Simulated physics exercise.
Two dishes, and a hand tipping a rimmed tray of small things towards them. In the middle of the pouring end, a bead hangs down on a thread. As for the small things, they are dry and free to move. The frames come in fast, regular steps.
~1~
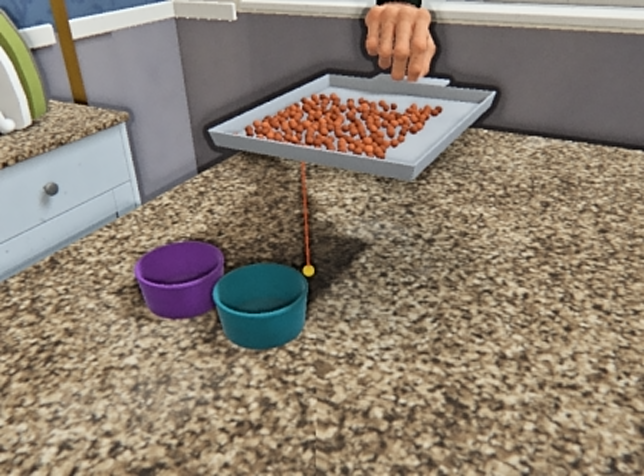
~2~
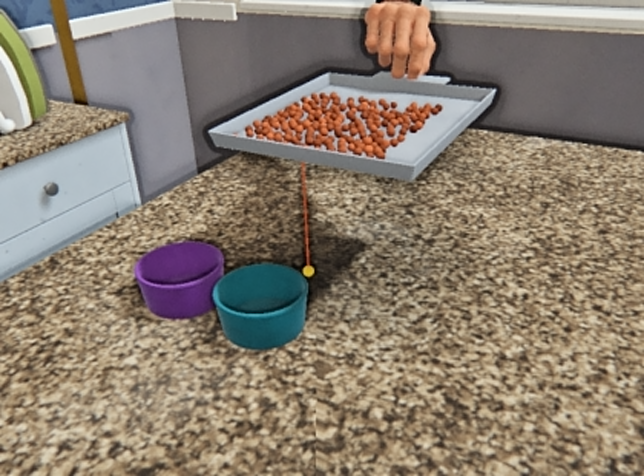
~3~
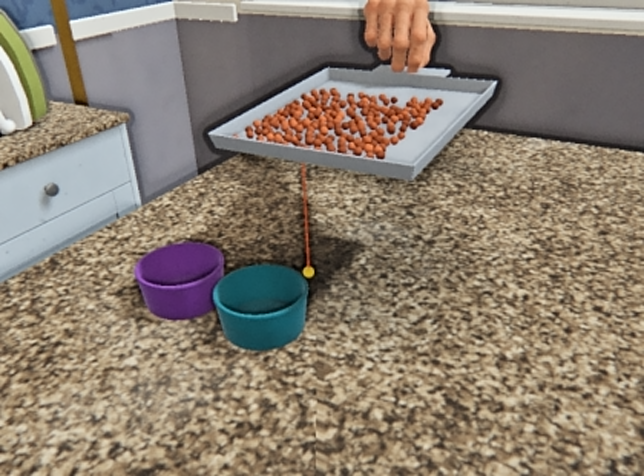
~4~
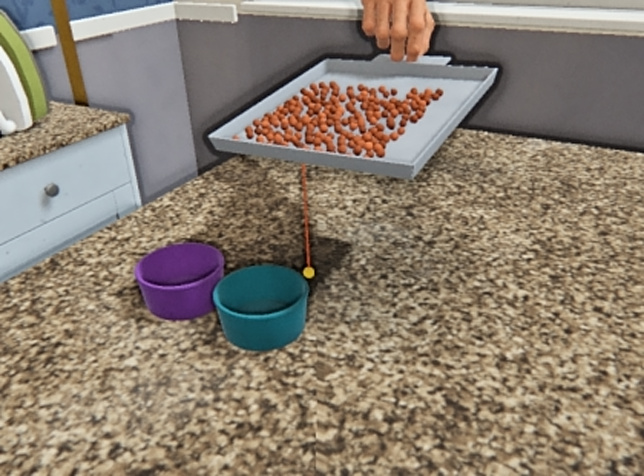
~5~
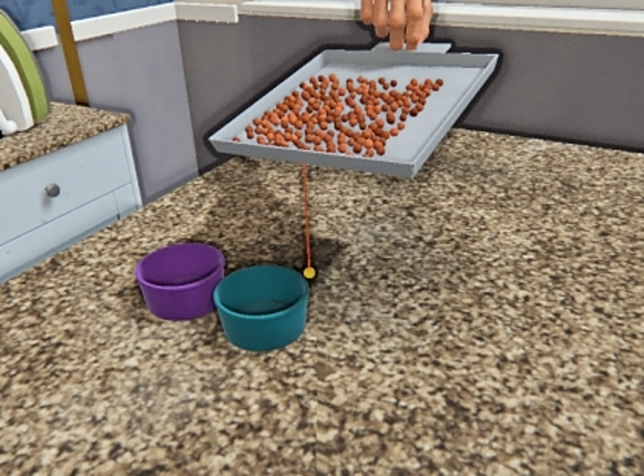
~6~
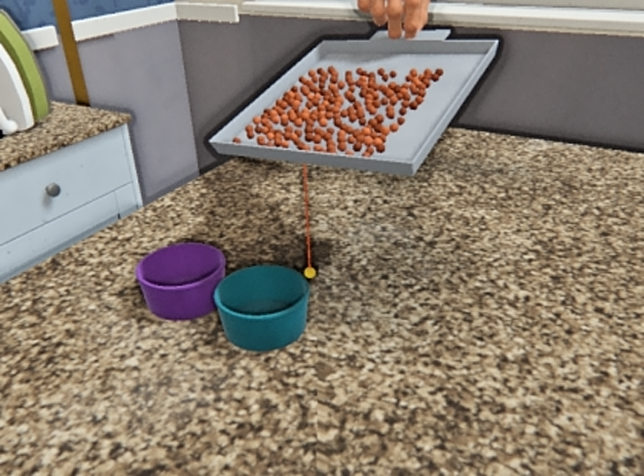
A speckled brown stone countertop in a room with grey walls is seen from slightly above, with a pale drawer unit at the left. A hand holds a grey rimmed tray of small reddish-brown balls, a yellow bead on a red thread beneath it, beside a purple dish and a teal dish. The hand slowly raises the tray's far side, tilting it slightly towards the viewer, while the camera stays still.
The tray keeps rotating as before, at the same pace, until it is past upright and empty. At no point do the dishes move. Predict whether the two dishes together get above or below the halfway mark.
Above.
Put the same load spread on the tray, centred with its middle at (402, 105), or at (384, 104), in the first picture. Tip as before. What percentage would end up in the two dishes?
From the first start you get 60 in a hundred, from the second 60 in a hundred.
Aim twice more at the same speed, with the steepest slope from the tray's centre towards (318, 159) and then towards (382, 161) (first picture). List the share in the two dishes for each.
In turn 30 and 0 in a hundred.
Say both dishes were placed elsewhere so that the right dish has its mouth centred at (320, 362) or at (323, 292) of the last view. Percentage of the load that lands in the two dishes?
I'd expect some 20 percent, and then some 50 percent.
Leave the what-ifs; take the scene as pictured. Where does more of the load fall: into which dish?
Winner: The right side.
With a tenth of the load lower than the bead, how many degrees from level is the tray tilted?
105 degrees.
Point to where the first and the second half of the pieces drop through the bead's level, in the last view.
I'd put it at roughly (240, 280), and after that at roughly (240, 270).
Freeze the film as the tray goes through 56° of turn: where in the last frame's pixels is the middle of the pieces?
Centre estimate: (287, 114).
Just after the last frame, tray tipped steeply; almost all on the tray; just a few in the left dish.
A moment on, tray tipped right over; almost all on the tray; just a few in the right dish; just a few in the left dish; just a few outside both; just a few in the air.
Further on, tray tipped past a quarter turn; roughly half in the right dish; about a tenth in the left dish; roughly a third outside both.
When it is over, tray tipped past a quarter turn; roughly half in the right dish; about a tenth in the left dish; roughly a third outside both.
